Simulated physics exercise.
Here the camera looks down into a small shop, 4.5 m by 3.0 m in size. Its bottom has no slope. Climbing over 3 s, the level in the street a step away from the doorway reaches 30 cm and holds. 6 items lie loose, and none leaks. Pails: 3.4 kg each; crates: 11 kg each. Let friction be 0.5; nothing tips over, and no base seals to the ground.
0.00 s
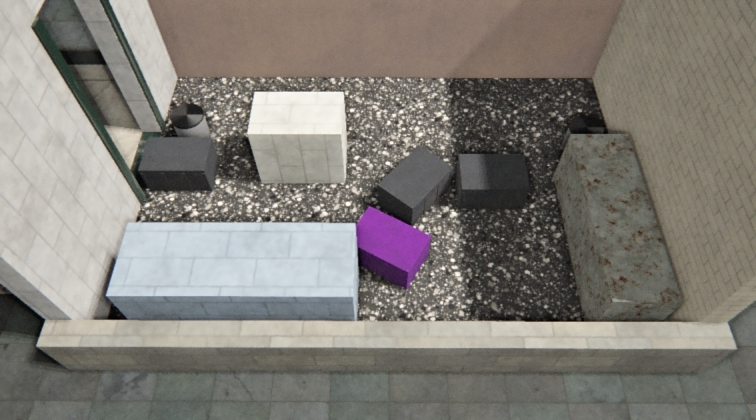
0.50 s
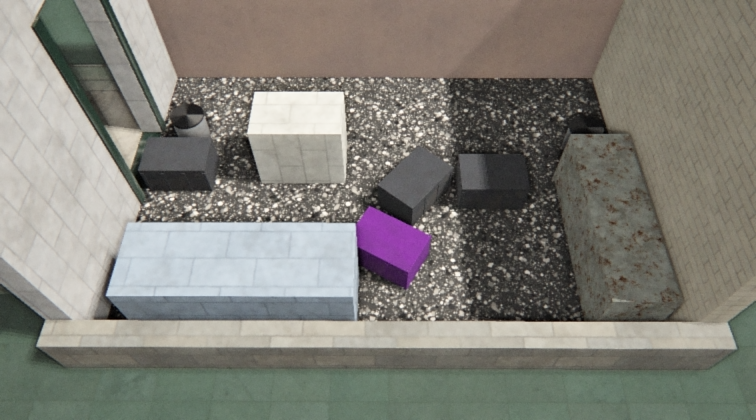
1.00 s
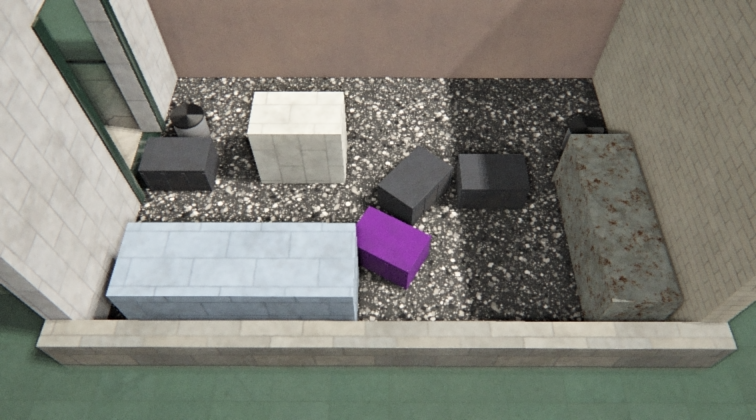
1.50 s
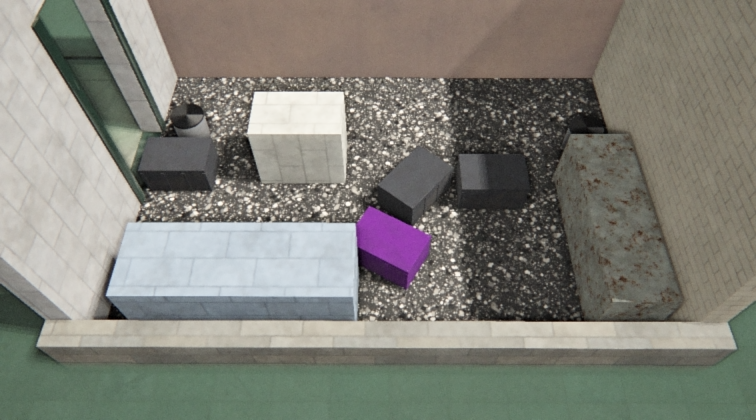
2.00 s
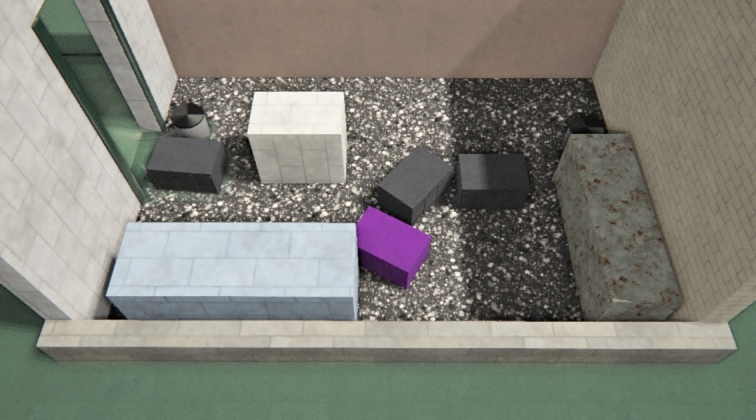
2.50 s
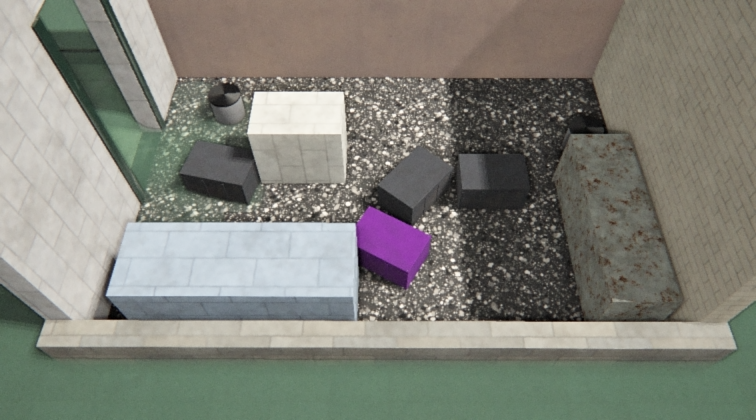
Green water floods in around a small walled shop with a speckled gravel-like floor, seen from a still camera looking down. A purple crate sits near the centre beside a long pale blue block, with dark boxes, a cream block and a mottled grey-green one around it. Water spreads outside the front wall, then enters through the left opening, shifting a dark box and a small grey container rightward.
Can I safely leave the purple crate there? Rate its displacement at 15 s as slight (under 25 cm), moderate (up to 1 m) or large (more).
Moderate.
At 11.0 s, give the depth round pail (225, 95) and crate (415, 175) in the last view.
Some 21 cm at the first, some 21 cm at the second.
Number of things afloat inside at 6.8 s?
I get 6.
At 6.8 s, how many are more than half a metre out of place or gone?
My count gives 5.
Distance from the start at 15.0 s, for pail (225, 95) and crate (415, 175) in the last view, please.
200 cm, 200 cm.
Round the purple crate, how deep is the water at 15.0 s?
Around 18 cm.
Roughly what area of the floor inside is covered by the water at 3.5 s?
Roughly 5.0 m2.
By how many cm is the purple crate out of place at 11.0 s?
Shift by then: About 40 cm.
After 3.5 s the purple crate is near (388, 238), 0.0 m from its start, aground; 2 afloat.
After 6.8 s the purple crate is near (551, 279), 1.3 m from its start, afloat; 6 afloat.
After 11.0 s the purple crate is near (435, 246), 0.4 m from its start, afloat; 6 afloat.
After 15.0 s the purple crate is near (460, 220), 0.6 m from its start, afloat; 6 afloat.
